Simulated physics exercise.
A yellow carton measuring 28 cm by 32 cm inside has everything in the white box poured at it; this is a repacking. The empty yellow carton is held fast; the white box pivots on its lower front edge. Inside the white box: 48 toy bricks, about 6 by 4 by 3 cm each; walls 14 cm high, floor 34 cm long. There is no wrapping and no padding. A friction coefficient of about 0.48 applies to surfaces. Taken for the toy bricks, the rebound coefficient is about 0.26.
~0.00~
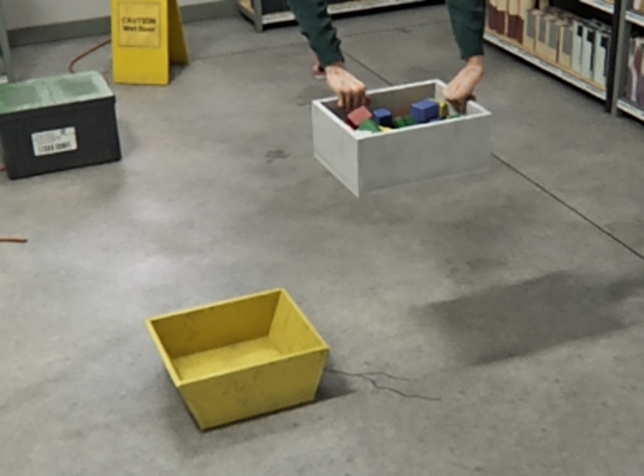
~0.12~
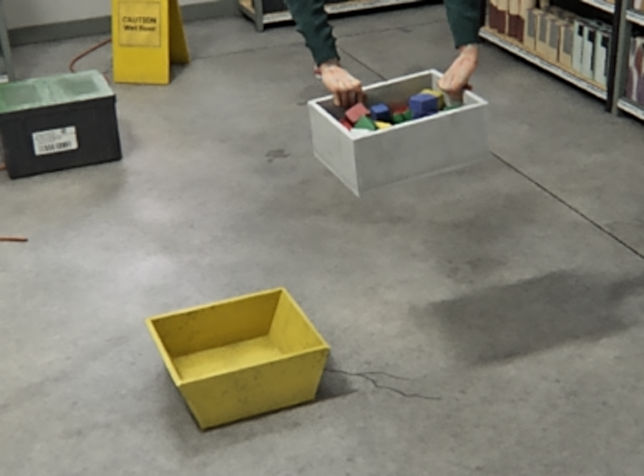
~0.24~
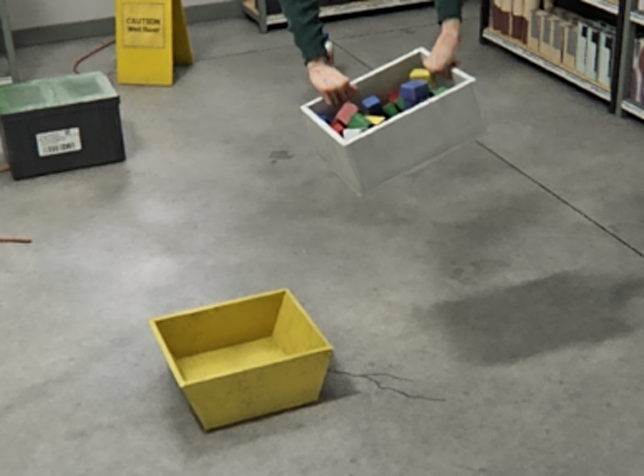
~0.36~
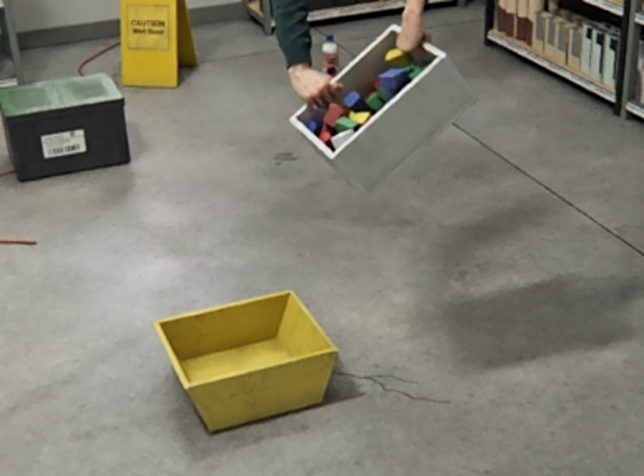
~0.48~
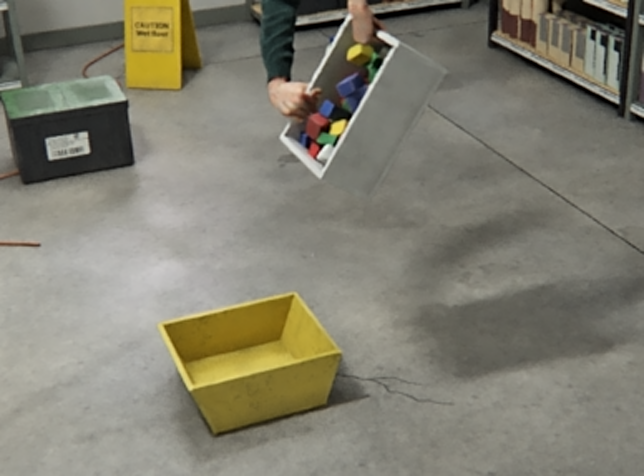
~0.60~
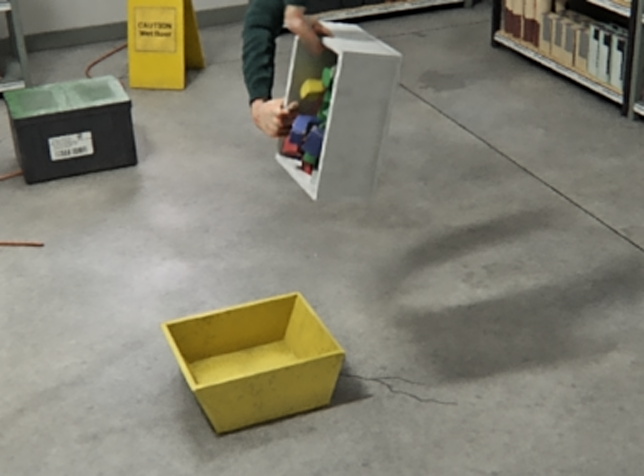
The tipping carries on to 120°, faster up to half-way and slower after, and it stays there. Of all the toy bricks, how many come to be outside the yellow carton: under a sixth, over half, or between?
Outside the yellow carton: Not even a sixth.
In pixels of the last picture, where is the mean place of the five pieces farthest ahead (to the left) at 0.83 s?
Close to (235, 269).
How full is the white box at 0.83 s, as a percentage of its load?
It comes to near 80 percent of it.
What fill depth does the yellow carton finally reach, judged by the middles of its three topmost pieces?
I'd say near 9 cm.
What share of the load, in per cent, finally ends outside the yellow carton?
0 %.
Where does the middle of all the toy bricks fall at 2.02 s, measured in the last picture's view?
Centre: Approx. (244, 369).
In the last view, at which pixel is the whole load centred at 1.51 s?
Centre: About (247, 361).
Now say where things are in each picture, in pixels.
In the first picture (we follow the rim corner now nearest the camera; the camera pans a little), white box at (361, 137); yellow carton at (181, 383); tilt 0°; nothing out yet.
The second picture shows white box at (357, 137); tilt 5°.
The third picture shows white box at (347, 142); tilt 17°.
The fourth picture shows white box at (334, 154); tilt 35°.
The fifth picture shows white box at (322, 173); tilt 56°.
The sixth picture shows white box at (315, 195); yellow carton at (197, 387); tilt 77°; 1 out, the lowest brick at (299, 131).
After 0.83 s, tilt 110°; 39 still in the white box, 2 in the yellow carton and 7 in the air.
After 1.11 s, tilt 120°; 12 still in the white box, 25 in the yellow carton and 11 in the air.
After 1.51 s, tilt 120°; 43 in the yellow carton and 5 in the air.
Final count (at 2.02 s), 48 in the yellow carton. Asked share, 0 of 48, 0 per cent.
